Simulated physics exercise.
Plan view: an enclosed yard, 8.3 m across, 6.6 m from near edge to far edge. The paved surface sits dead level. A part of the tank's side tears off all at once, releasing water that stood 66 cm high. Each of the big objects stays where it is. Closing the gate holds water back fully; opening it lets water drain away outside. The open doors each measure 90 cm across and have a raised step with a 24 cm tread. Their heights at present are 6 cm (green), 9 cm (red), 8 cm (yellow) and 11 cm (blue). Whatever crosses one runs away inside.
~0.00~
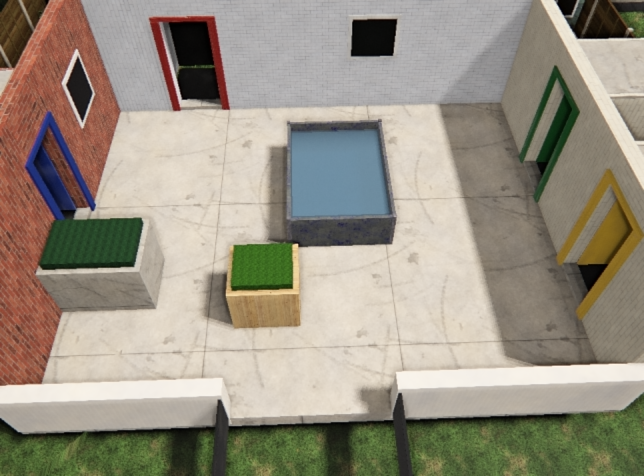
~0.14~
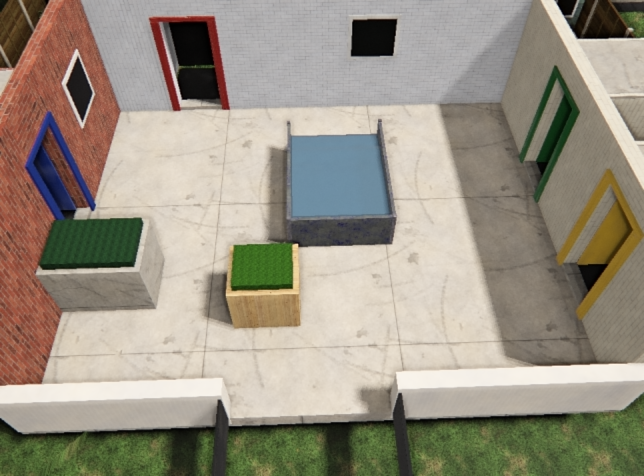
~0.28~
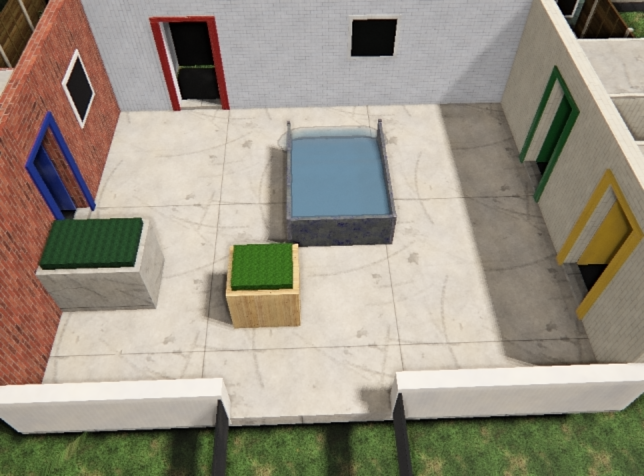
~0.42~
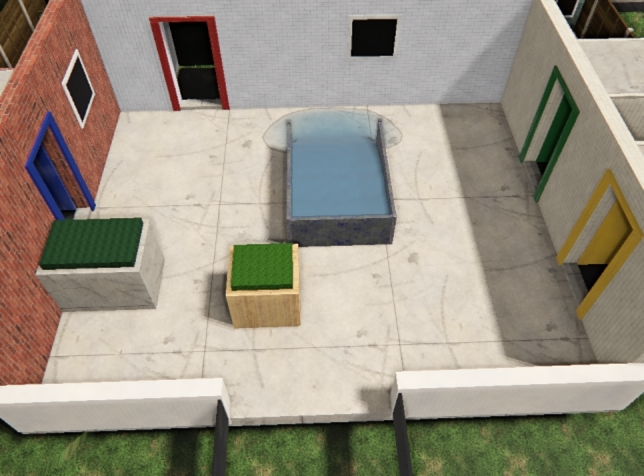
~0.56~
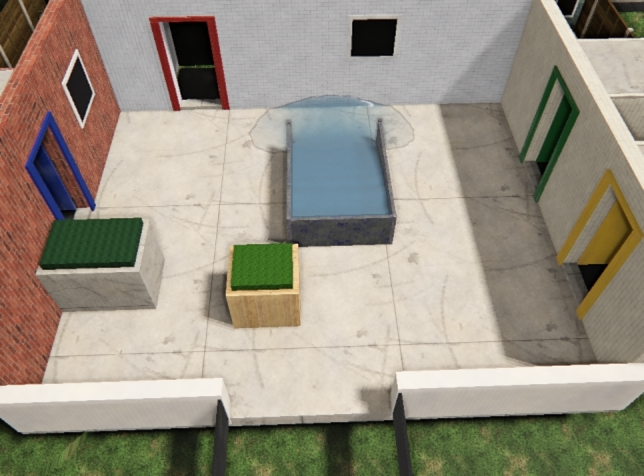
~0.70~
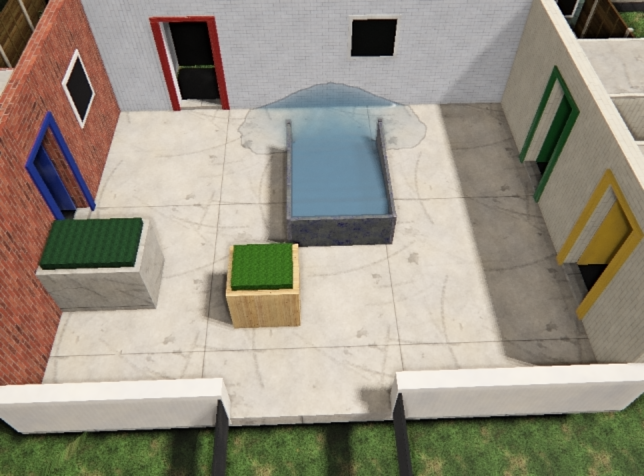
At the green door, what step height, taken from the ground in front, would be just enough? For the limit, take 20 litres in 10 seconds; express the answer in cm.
8 cm.
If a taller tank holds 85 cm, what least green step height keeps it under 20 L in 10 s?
Minimum height: Approx. 11.5 cm.
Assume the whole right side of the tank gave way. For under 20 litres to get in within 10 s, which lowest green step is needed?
With that break, close to 32 cm.
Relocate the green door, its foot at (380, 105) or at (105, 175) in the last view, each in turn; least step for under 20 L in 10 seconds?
You'd want about 29 cm there first, then about 11.5 cm.
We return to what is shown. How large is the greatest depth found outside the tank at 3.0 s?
Close to 32 centimetres.
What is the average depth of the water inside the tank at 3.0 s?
About 17 centimetres on average.
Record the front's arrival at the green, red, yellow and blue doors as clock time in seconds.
The green door gets it at 2.4 s, the red door at 1.2 s, the yellow door at 3.4 s and the blue door at 3.0 s.
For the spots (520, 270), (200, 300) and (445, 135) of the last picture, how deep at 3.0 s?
Close to 0, 0 and 7 cm, one after the other.
After 1.4 s water covers 10 % of the floor, deepest (46 cm) near (330, 115); it has not reached the green door.
After 3.0 s water covers 35 % of the floor, deepest (32 cm) near (493, 106); 12 cm at the green door, 1 litre in over its 6 cm step.
After 10.0 s water covers 95 % of the floor, deepest (9 cm) near (448, 393); 4 cm at the green door, 38 litres in over its 6 cm step.
At the green door as built, the water arrived by 2.5 s and peaked near 12 cm at 3.2 s.
Run again over the same 10 s with other heights there, 29 litres in over 7 cm, 12 litres over 9.5 cm. The limit of 20 litres is kept from about 8 cm up.
